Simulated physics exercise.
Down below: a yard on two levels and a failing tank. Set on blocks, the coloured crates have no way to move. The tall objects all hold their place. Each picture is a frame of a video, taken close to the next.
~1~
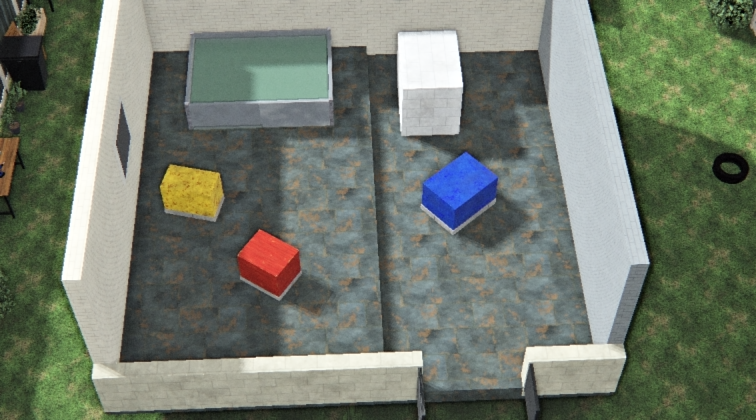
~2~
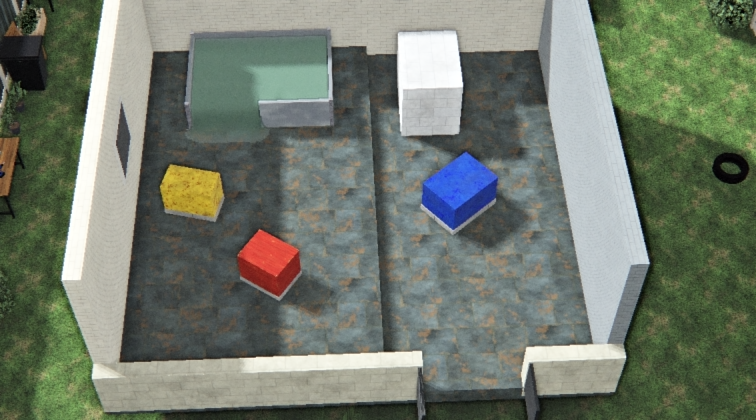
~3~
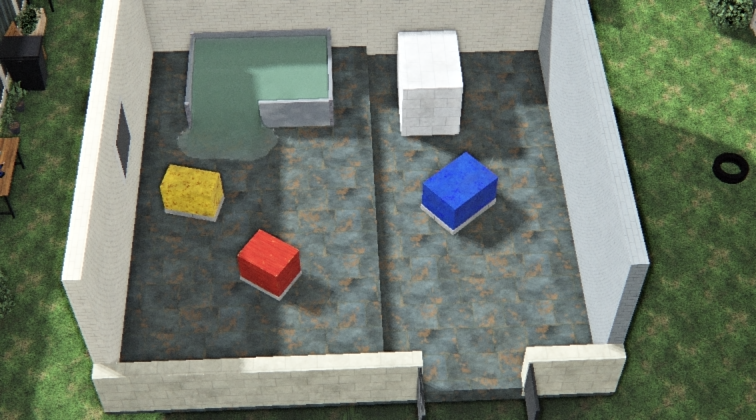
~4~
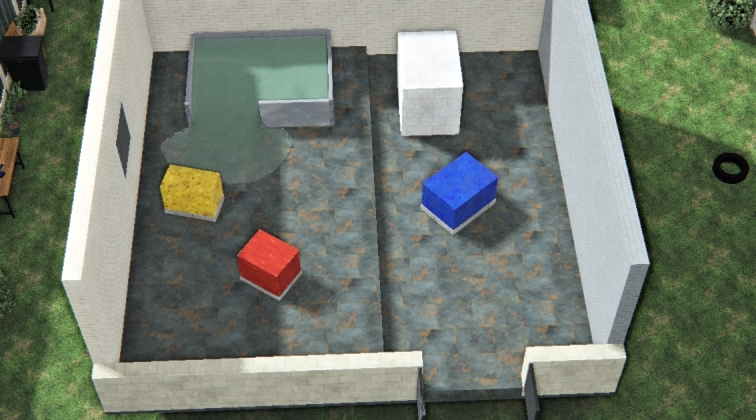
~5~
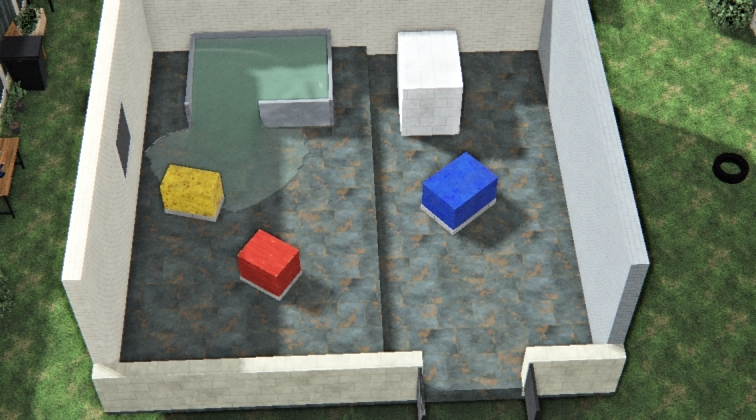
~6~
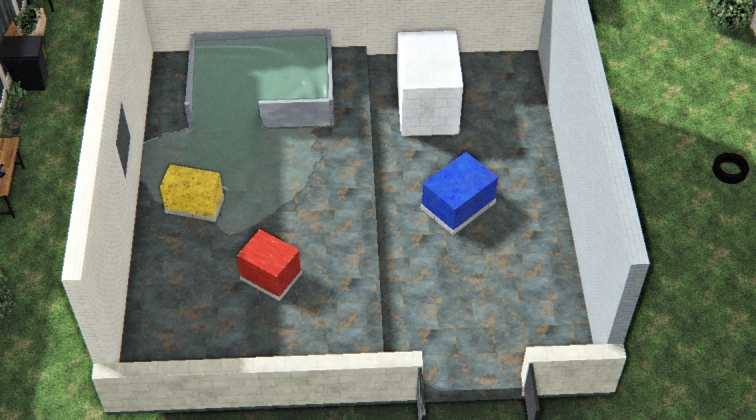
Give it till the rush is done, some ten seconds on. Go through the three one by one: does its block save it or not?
The blue crate sits high enough, the red crate sits too low, the yellow crate sits too low.
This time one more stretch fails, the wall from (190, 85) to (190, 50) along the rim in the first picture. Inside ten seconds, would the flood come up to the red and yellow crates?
In my view the red crate is never reached, and the yellow crate gets reached.
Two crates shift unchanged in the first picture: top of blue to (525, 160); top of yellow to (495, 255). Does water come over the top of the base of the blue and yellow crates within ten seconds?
Put simply, the blue one is flooded and the yellow one is flooded.
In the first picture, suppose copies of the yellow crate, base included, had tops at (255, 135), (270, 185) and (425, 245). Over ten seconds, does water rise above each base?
Crate one is touched by the flood; crate two is touched by the flood; crate three avoids the flood.
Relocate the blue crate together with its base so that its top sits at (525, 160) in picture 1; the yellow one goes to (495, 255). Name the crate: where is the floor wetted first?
My pick is the crate marked red.
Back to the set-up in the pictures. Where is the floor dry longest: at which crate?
Last is the blue crate.
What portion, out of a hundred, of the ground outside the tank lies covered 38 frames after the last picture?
About 70 %.
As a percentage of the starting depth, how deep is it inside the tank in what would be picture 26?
My reading is 40 %.
A moment on, water covers 15 % of the floor; the blue crate not reached, the red crate water round its plinth, the yellow crate water round its plinth.
Next, water covers 25 % of the floor; the blue crate not reached, the red crate water round its plinth, the yellow crate water round its plinth.
Then, water covers 55 % of the floor; the blue crate water round its plinth, the red crate water round its plinth, the yellow crate water round its plinth.
Later, water covers 70 % of the floor; the blue crate water round its plinth, the red crate water round its plinth, the yellow crate water round its plinth.
In the end, water covers 85 % of the floor; the blue crate stayed above the water, the red crate was topped, the yellow crate was topped.
